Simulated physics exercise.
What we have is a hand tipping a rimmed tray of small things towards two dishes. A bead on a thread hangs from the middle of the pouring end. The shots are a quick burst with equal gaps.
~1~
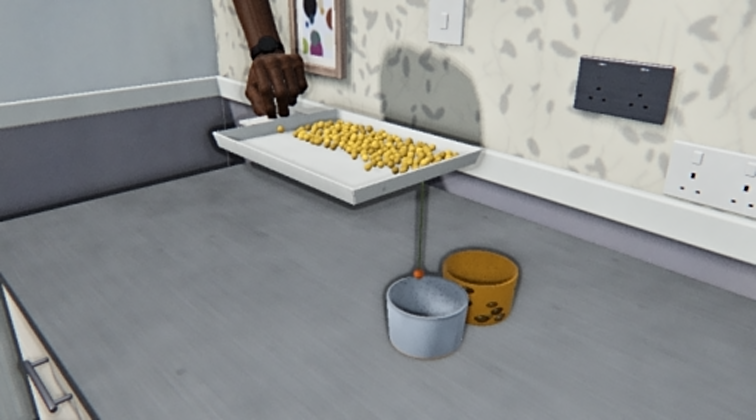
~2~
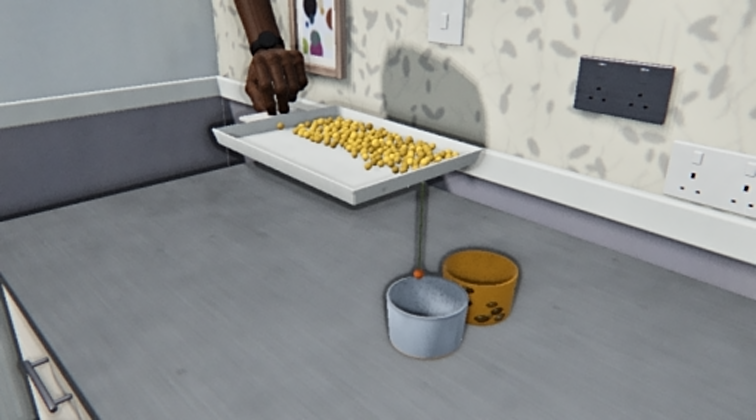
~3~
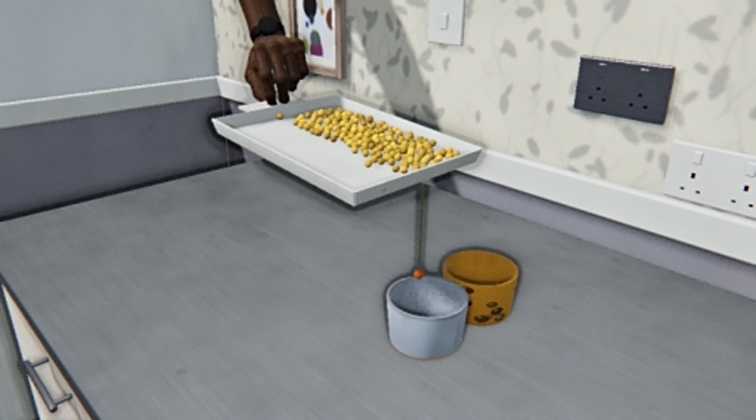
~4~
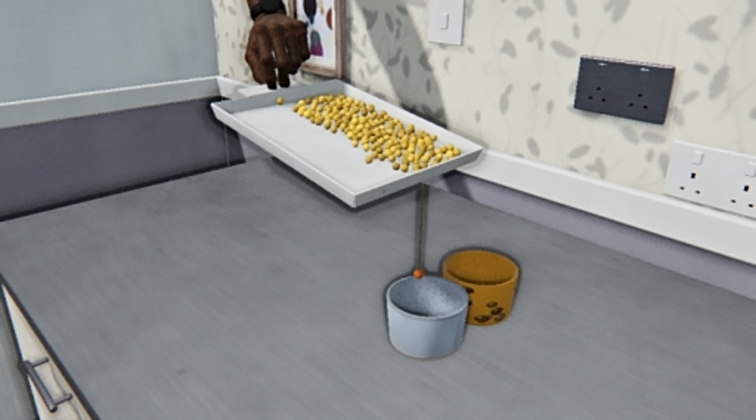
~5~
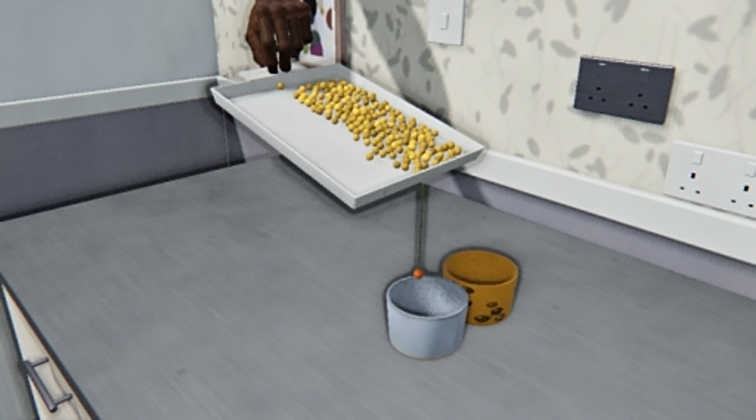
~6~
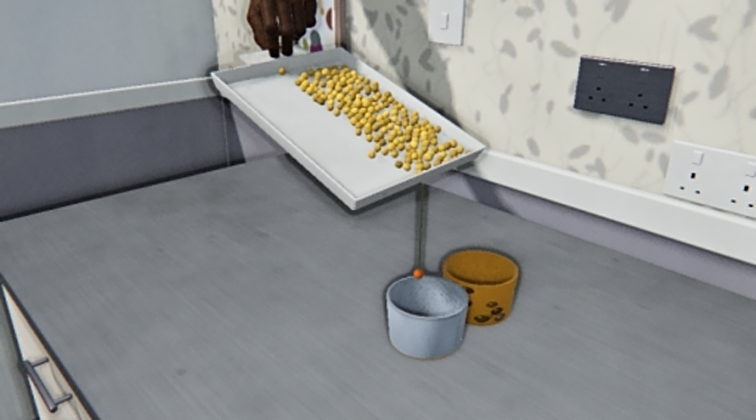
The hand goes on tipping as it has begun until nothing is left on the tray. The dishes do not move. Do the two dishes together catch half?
Caught overall: Under half.
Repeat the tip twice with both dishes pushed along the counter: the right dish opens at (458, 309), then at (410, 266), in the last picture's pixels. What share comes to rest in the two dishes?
About 60 and 0 per cent.
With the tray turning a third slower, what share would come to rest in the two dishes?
Roughly 20 in a hundred.
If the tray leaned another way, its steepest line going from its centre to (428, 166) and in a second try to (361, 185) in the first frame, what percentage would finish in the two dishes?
The first gives 80 %, the second 10 %.
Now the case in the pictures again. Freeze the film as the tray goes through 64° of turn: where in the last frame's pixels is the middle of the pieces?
Close to (409, 165).
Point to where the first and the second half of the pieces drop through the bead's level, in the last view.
First near (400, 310), later near (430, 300).
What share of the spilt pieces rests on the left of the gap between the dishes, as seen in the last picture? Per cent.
Some 70 per cent.
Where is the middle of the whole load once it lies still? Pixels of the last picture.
Around (411, 371).
Shortly afterwards, tray tipped steeply; all but a few on the tray; a little in the air.
Next, tray tipped past a quarter turn; near a quarter on the tray; a little in the left dish; near a third outside both; near a third in the air.
Some moments later, tray tipped past a quarter turn; near a quarter in the left dish; the bulk outside both.
In the end, tray tipped past a quarter turn; near a quarter in the left dish; none at all in the right dish; the bulk outside both.
